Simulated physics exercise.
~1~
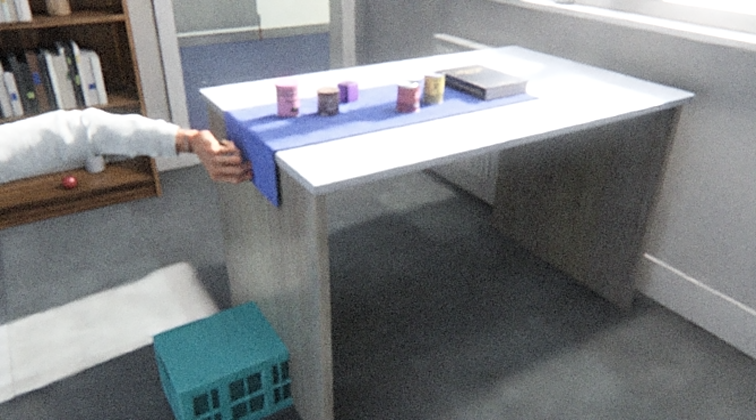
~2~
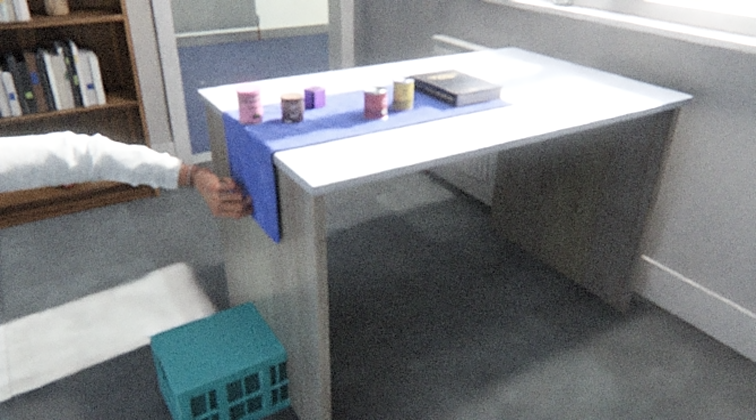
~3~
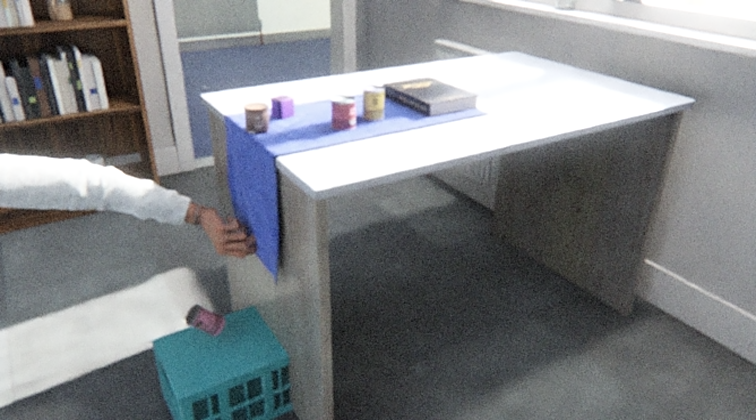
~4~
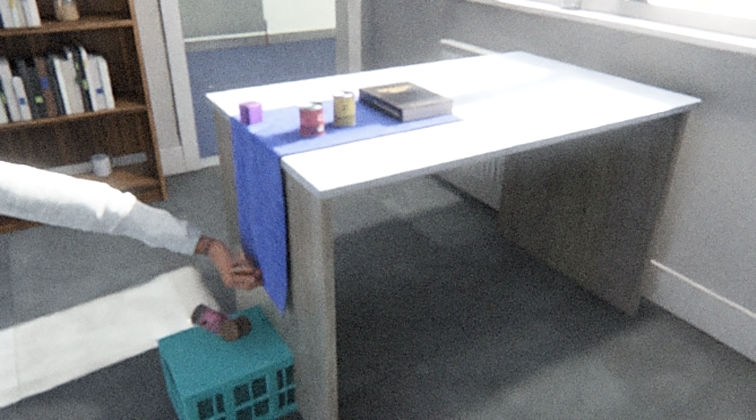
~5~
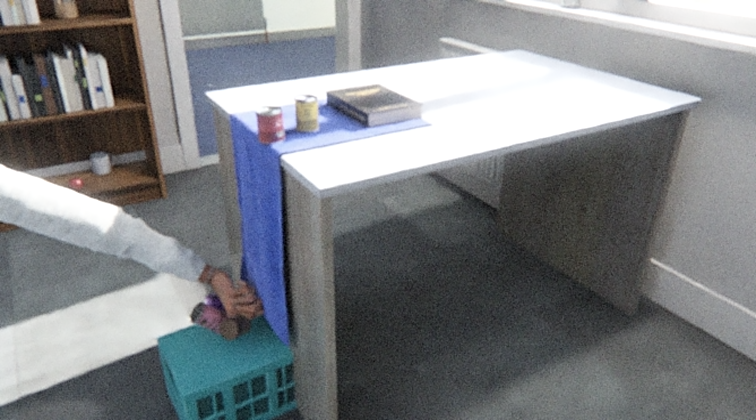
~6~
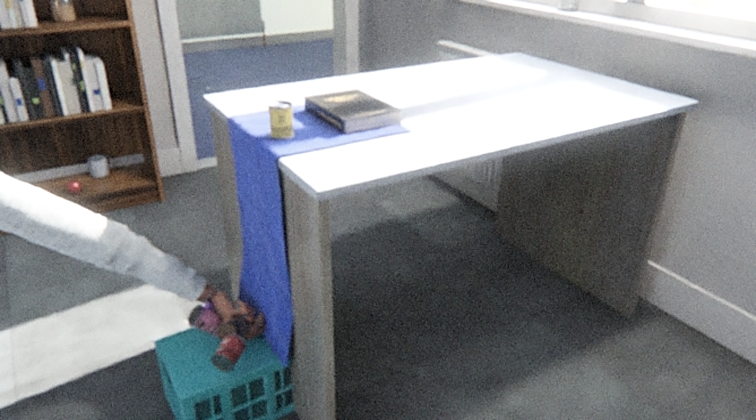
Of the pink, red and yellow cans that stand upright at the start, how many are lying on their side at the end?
Two of them, the pink can and the red can, end up lying on their side on the crate, while the yellow can still stands on the table.
